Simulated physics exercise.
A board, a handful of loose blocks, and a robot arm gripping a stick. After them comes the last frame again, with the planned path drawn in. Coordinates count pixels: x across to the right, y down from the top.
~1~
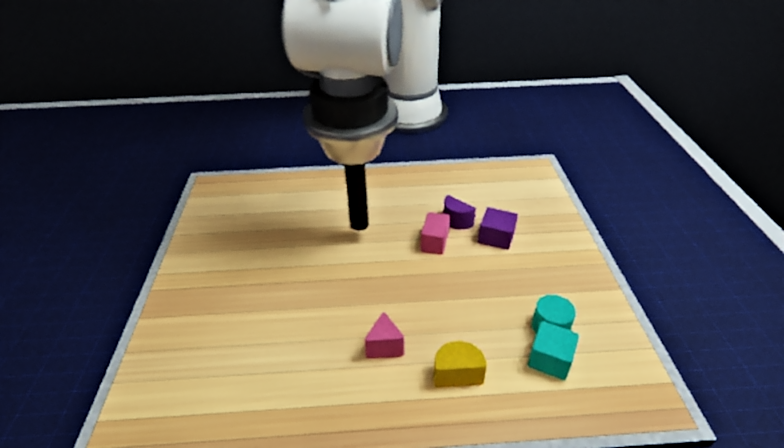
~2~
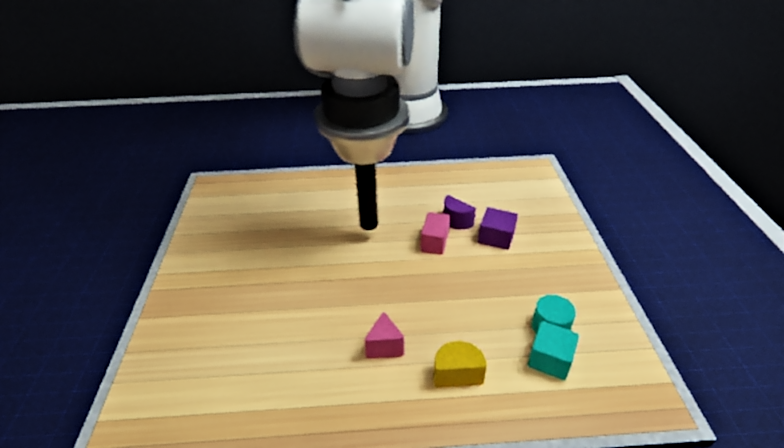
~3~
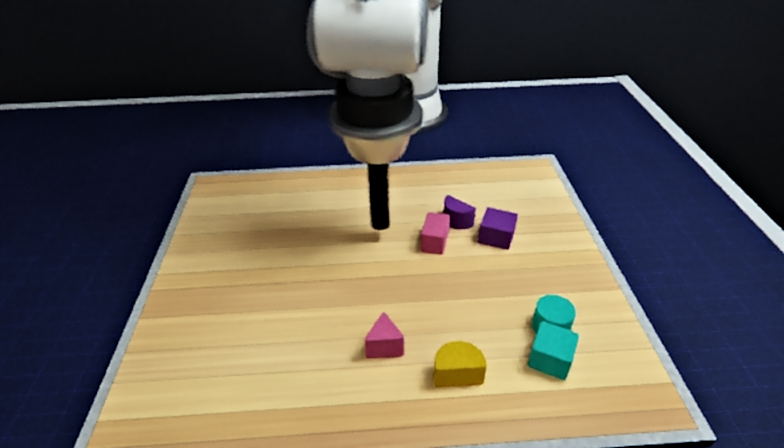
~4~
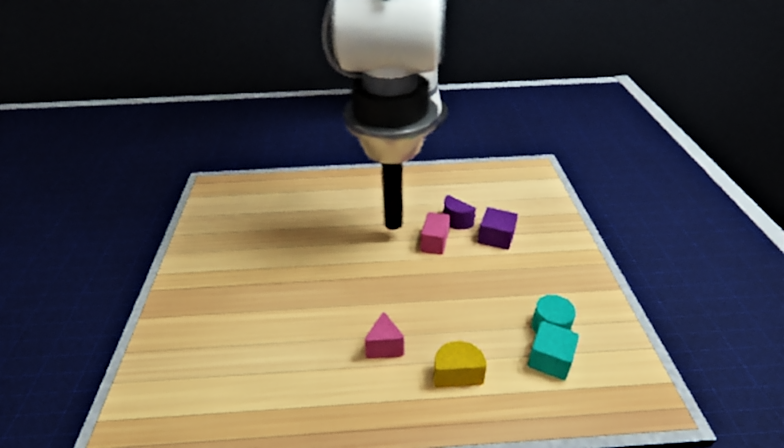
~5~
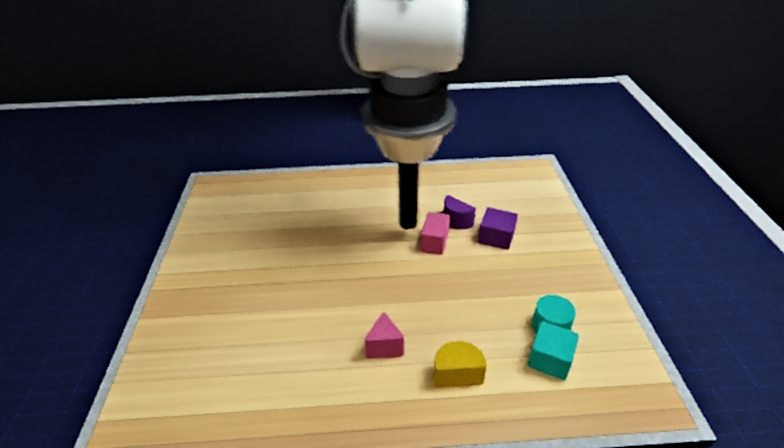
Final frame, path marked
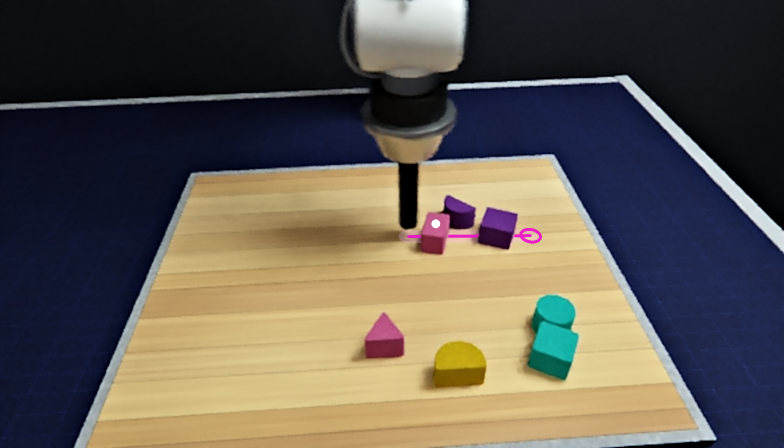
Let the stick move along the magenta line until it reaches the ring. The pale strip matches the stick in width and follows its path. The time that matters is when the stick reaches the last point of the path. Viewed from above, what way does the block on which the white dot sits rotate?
That block twists clockwise.
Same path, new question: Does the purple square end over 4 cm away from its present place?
My answer is yes.
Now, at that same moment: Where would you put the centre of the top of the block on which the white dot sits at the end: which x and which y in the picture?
Somewhere near (473, 231).
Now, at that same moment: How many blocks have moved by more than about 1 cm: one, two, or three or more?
The answer is two blocks, counting only moves over 1 cm.
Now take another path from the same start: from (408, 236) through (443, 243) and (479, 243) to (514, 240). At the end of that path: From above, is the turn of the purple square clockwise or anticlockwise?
Anticlockwise, looking down.
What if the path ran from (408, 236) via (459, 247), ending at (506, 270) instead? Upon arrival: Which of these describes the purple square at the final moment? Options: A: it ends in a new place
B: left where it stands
I choose A.
Path on the board, straight from (408, 236) to (531, 236); the dot is on the pink oblong block.
What follows on the original path. One third of the way, stick at (451, 223); pink oblong block at (465, 230), turned 50° clockwise.
Two thirds of the way, stick at (493, 223); pink oblong block at (473, 231), turned 85° clockwise; purple square at (520, 221), turned 20° anticlockwise.
At the end, stick at (533, 223); pink oblong block at (473, 231), turned 85° clockwise; purple half-round block in place; purple square at (560, 226), turned 15° clockwise.
